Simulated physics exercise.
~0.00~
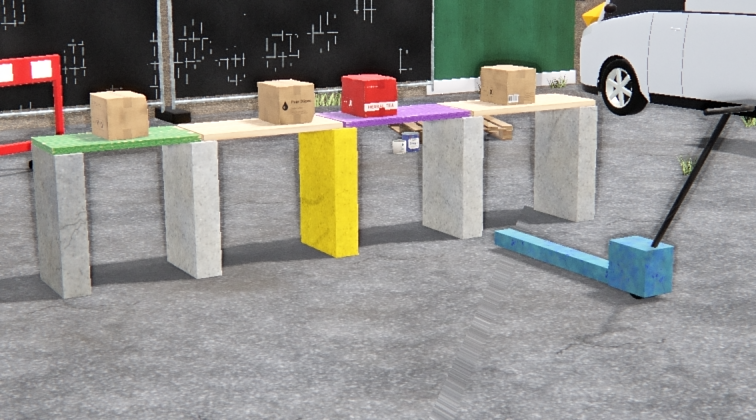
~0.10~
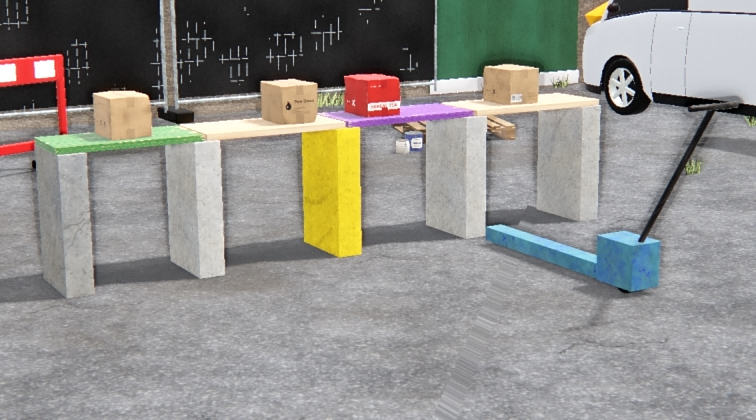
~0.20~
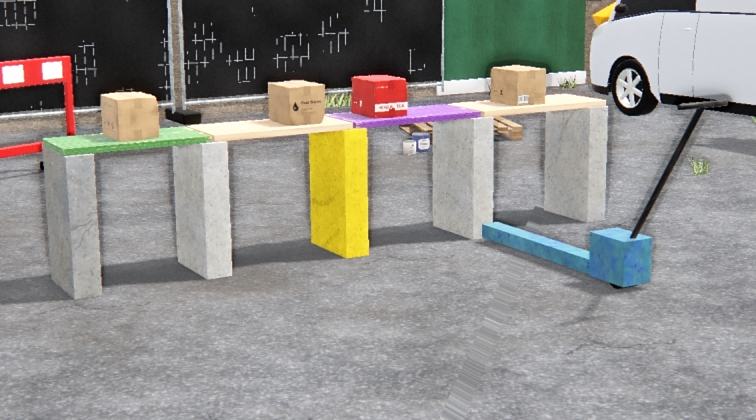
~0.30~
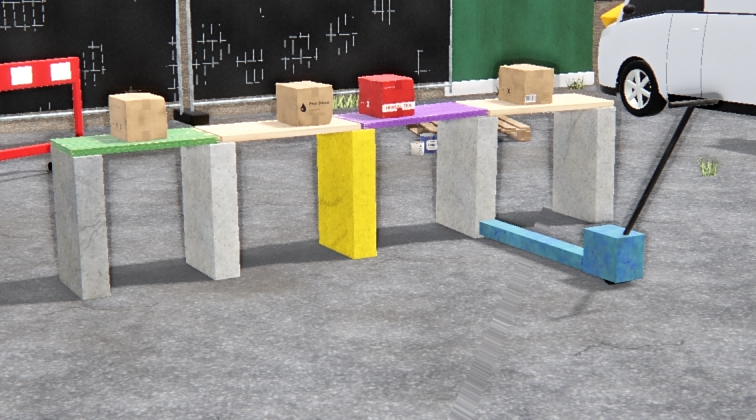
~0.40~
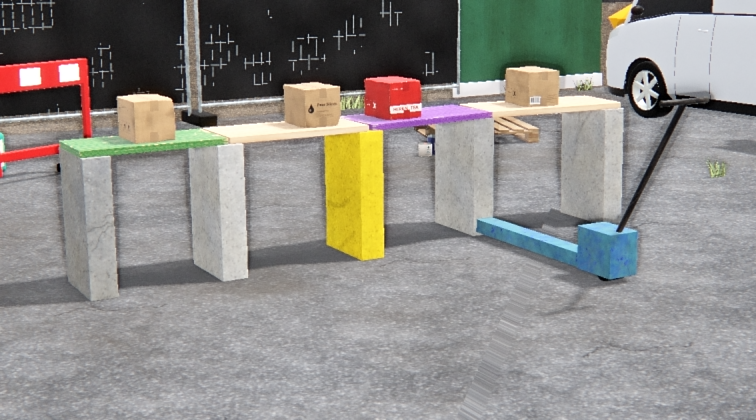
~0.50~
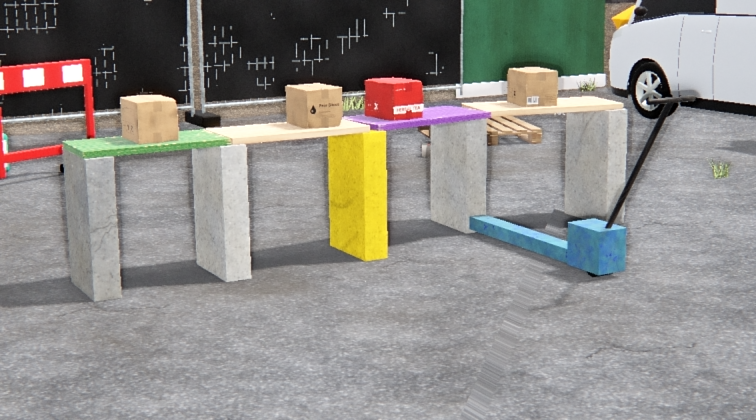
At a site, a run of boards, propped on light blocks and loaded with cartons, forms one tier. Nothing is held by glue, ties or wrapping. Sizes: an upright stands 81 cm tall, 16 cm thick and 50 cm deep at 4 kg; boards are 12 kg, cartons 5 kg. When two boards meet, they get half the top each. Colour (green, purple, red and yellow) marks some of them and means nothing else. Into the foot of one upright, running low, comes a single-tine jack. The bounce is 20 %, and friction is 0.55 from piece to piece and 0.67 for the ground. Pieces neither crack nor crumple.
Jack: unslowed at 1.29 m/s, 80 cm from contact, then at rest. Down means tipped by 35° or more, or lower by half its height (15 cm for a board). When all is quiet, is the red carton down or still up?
In the end the red carton goes down.
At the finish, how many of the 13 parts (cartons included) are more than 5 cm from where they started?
By my tally, the number that shifted is 6.
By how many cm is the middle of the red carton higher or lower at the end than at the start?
Net change: Some 85 cm lower.
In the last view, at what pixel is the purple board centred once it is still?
Around (448, 204).
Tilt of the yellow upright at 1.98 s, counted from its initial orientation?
Some 0 degrees.
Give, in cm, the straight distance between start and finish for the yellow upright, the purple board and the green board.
Net displacement: Yellow = 0 cm, purple = 60 cm, green = 0 cm.
After 0.70 s, none of the 13 pieces down, 5 disturbed; red carton shifted 11 cm.
After 1.04 s, 2 of the 13 pieces down; red carton shifted 19 cm.
After 1.54 s, 5 of the 13 pieces down; red carton leaning 53°, 9 cm lower; purple board leaning 53°.
After 1.98 s, 5 of the 13 pieces down; red carton upside down; purple board upside down.
At rest (5.9 s), 5 of the 13 pieces down; red carton upside down; purple board upside down; yellow upright unmoved. As the last picture would show them, middles, red carton near (453, 229), purple board near (448, 204).
